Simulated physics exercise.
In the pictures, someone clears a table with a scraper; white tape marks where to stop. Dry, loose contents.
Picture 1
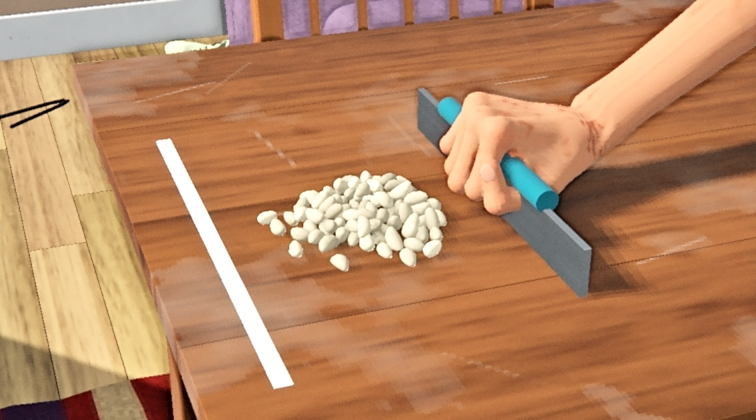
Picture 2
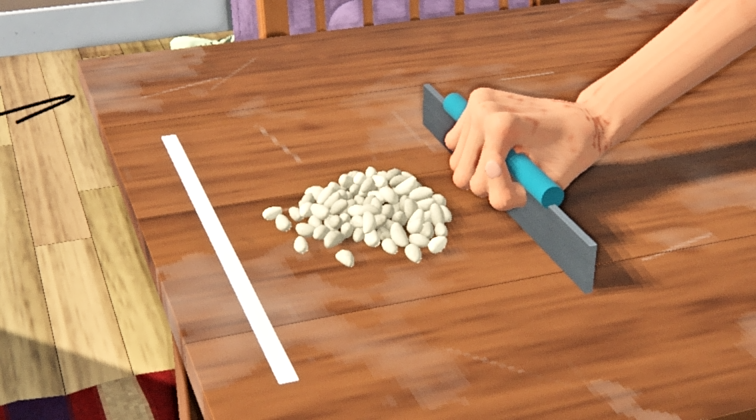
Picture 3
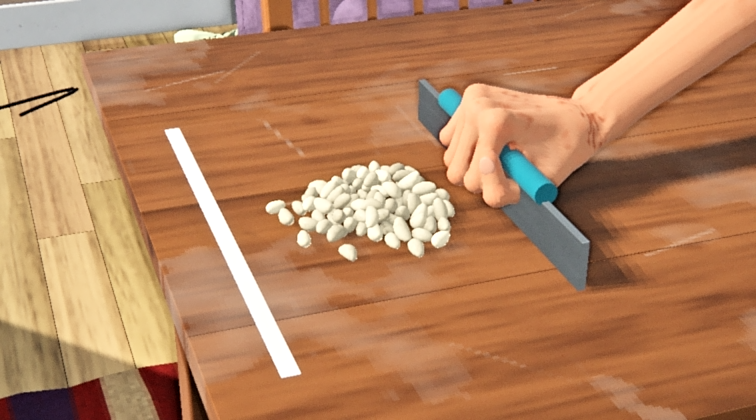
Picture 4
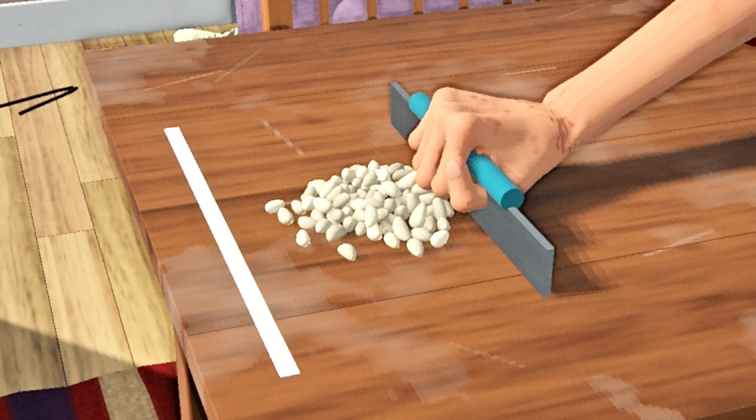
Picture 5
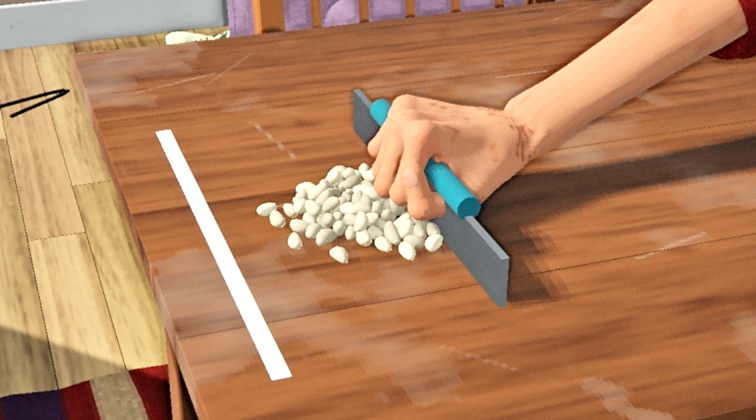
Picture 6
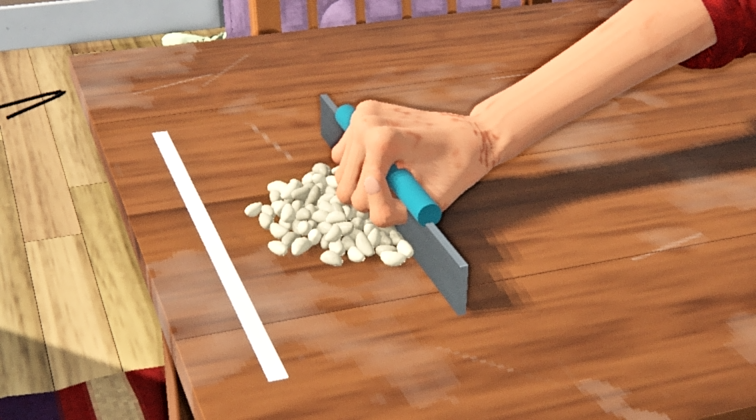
A hand gripping a scraper with a blue handle stays nearly still on a wooden table, then slides it left into a heap of white beans, pushing them a little closer to a strip of white tape.
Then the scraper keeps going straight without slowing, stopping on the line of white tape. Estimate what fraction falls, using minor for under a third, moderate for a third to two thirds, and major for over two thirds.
The share that falls is above a third but below two thirds.
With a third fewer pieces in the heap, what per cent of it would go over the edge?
It would be roughly 30 percent.
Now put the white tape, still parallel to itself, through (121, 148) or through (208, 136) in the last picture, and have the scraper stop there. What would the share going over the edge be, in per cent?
Note: Case one around 100 in a hundred, case two around 0 in a hundred.
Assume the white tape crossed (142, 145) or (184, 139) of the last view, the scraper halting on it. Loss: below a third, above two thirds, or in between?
The first position gives above two thirds, the second gives under a third.
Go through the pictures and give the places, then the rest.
The first picture shows scraper at (572, 258), at rest; white tape at (168, 150), about a palm's width from the edge; edge at (146, 260); the heap at (369, 216), white beans.
The second picture shows scraper at (577, 254), at rest.
The third picture shows scraper at (570, 251); the heap at (377, 206).
The fourth picture shows scraper at (536, 257).
The fifth picture shows scraper at (492, 266); the heap at (364, 209), about a quarter pushed along.
The sixth picture shows scraper at (452, 274); white tape at (164, 142); edge at (141, 252); the heap at (332, 215), nearly all pushed along.
Soon after the last picture, scraper still moving, near (290, 182); heap all on the table, its front near (185, 234).
A little later, scraper stopped at the white tape; heap about a quarter over the edge.
Later still, scraper stopped at the white tape; heap about half over the edge.
At rest, scraper stopped at the white tape; heap about half over the edge.
